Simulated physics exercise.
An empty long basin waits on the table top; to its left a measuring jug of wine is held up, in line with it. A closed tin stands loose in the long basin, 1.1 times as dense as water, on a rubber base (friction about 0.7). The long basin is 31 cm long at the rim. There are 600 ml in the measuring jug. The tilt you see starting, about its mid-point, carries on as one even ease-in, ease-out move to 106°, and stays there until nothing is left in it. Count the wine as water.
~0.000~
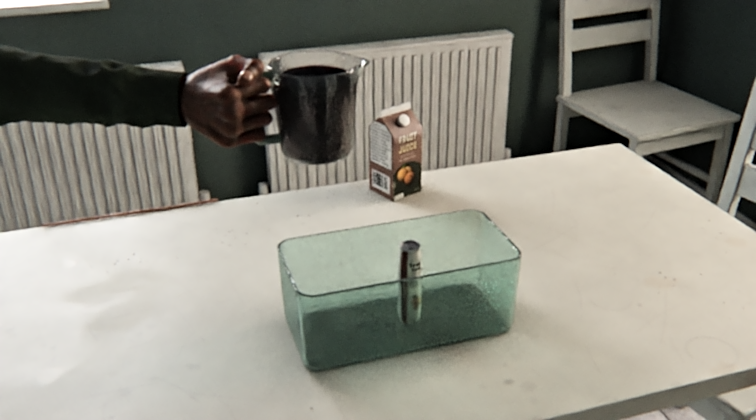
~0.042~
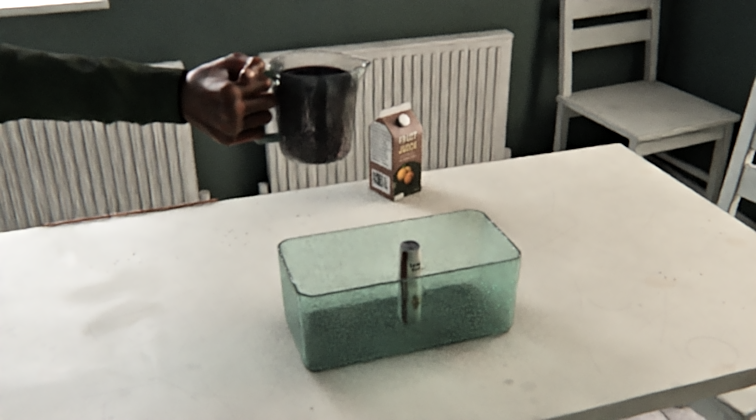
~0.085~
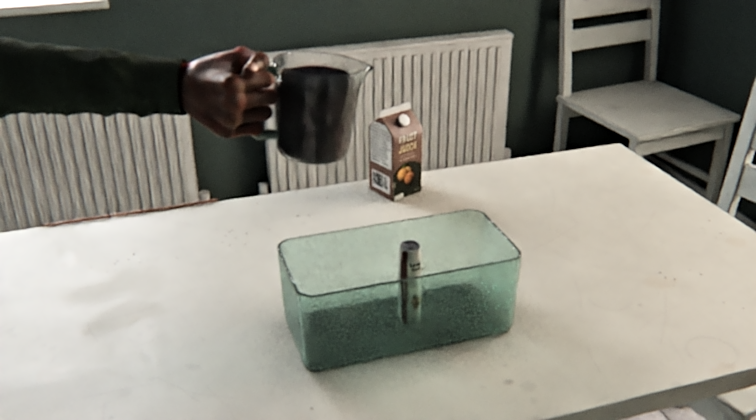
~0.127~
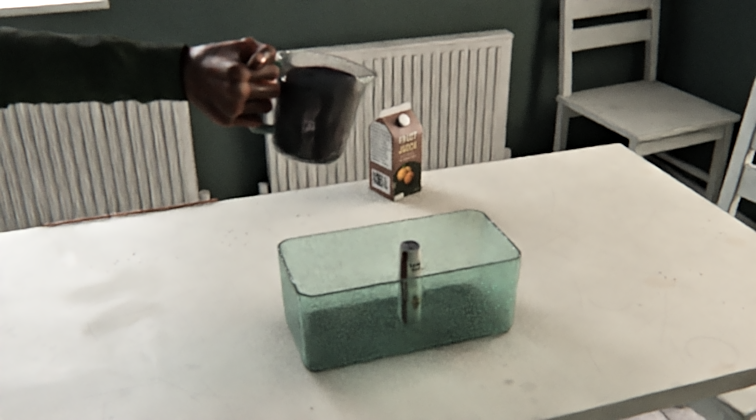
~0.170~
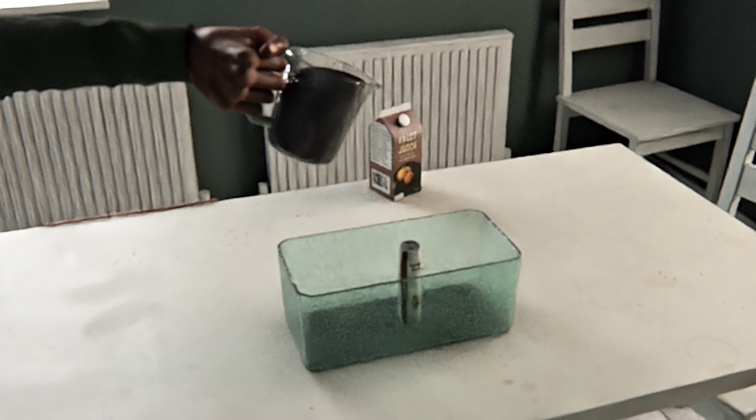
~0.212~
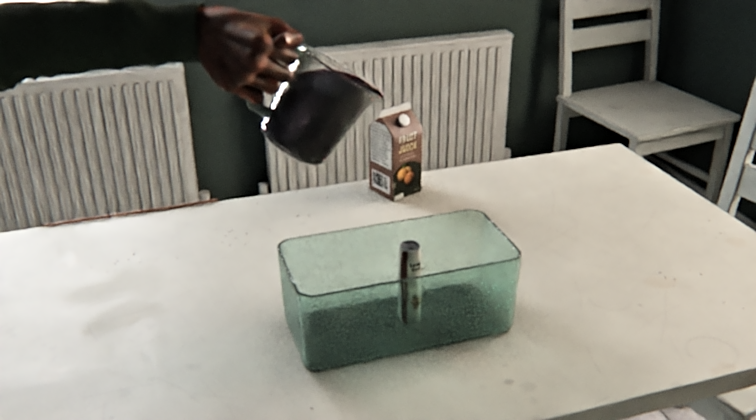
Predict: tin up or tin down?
The tin stays up.
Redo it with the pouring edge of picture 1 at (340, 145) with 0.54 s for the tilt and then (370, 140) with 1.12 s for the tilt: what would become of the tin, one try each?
First it remains upright; then it falls.
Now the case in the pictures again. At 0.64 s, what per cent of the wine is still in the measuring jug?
Some 10 per cent.
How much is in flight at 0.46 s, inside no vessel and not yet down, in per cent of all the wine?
Some 42 per cent.
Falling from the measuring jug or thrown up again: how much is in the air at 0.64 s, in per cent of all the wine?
About 28 per cent.
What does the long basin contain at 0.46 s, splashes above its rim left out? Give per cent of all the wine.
Some 10 per cent.
Then, 0.46 s in, the tilt is 100° and 48 per cent is still to pour; the tin stands where it began.
Then, 0.64 s in, the tilt is 106° and 9 per cent is still to pour; the tin stands where it began.
Then, 0.83 s in, the tilt is 106° and 1 per cent is still to pour; the tin stands where it began.
Then, 1.04 s in, the tilt is 106° and 0 per cent is still to pour; the tin stands where it began.
Finally, the tin stands where it began.
